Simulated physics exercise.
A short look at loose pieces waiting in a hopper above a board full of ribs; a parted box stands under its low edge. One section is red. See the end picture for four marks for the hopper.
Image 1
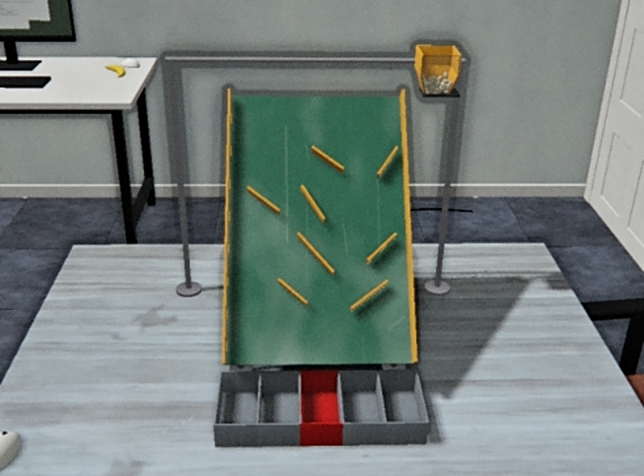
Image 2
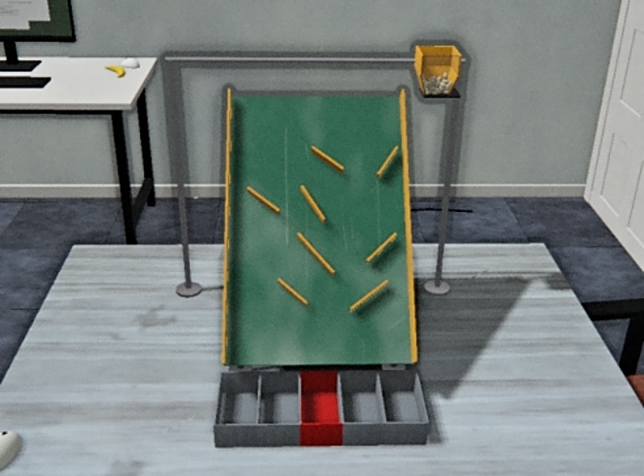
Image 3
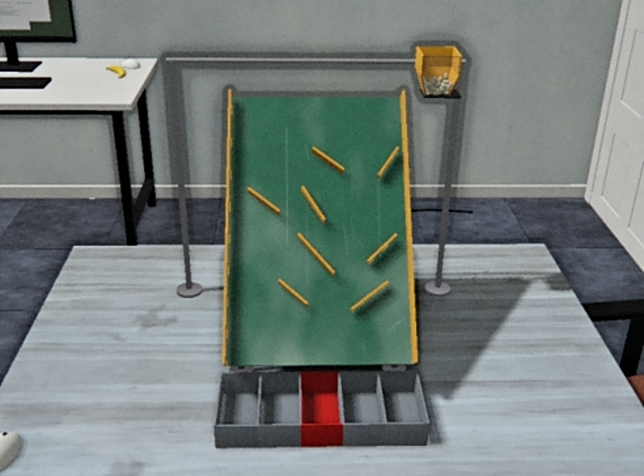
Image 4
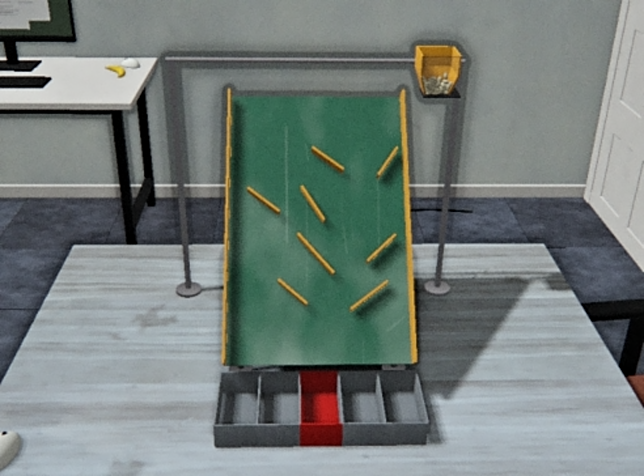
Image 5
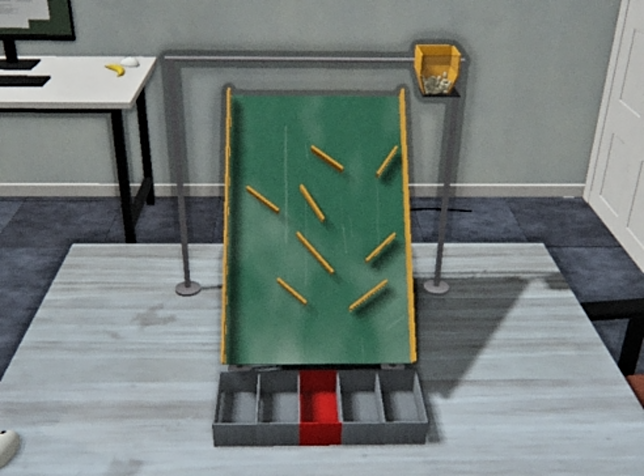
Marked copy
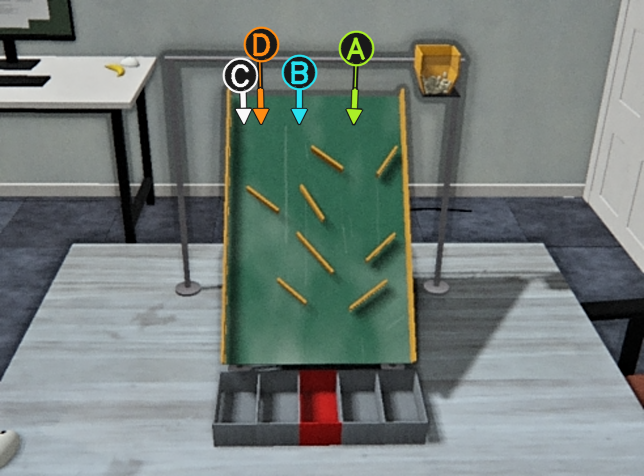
A green board with orange ribs stands still below a yellow hopper holding small pale pieces.
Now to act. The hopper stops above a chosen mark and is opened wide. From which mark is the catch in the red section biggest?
I would pick mark A.
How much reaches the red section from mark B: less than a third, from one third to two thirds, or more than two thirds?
From one third to two thirds.
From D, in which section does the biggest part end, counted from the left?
It is the third one.
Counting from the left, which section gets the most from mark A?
The third from the left.
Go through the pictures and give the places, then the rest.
The first frame shows hopper at (433, 85), white beans, door shut.
The second frame shows ribs (312, 147) to (343, 169), (378, 174) to (397, 147), (248, 187) to (279, 211).
The third frame shows ribs (302, 186) to (325, 220), (298, 234) to (334, 273), (368, 261) to (396, 234).
The fourth frame shows ribs (278, 279) to (307, 303), (351, 309) to (388, 281).
The fifth frame shows red section at (320, 433), number 3 of 5 from the left.
On the marked copy, mark A meets the board at (353, 118); mark B meets the board at (299, 118); mark C meets the board at (243, 118); mark D meets the board at (261, 118).
If A is chosen, most in the red section, about a quarter in other sections, a stray few outside the box.
If B is chosen, about two thirds in the red section, about a third in other sections.
If C is chosen, a small part in the red section, about two thirds in other sections, a small part held on the board, a small part outside the box.
If D is chosen, about half in the red section, about half in other sections, a stray few outside the box.
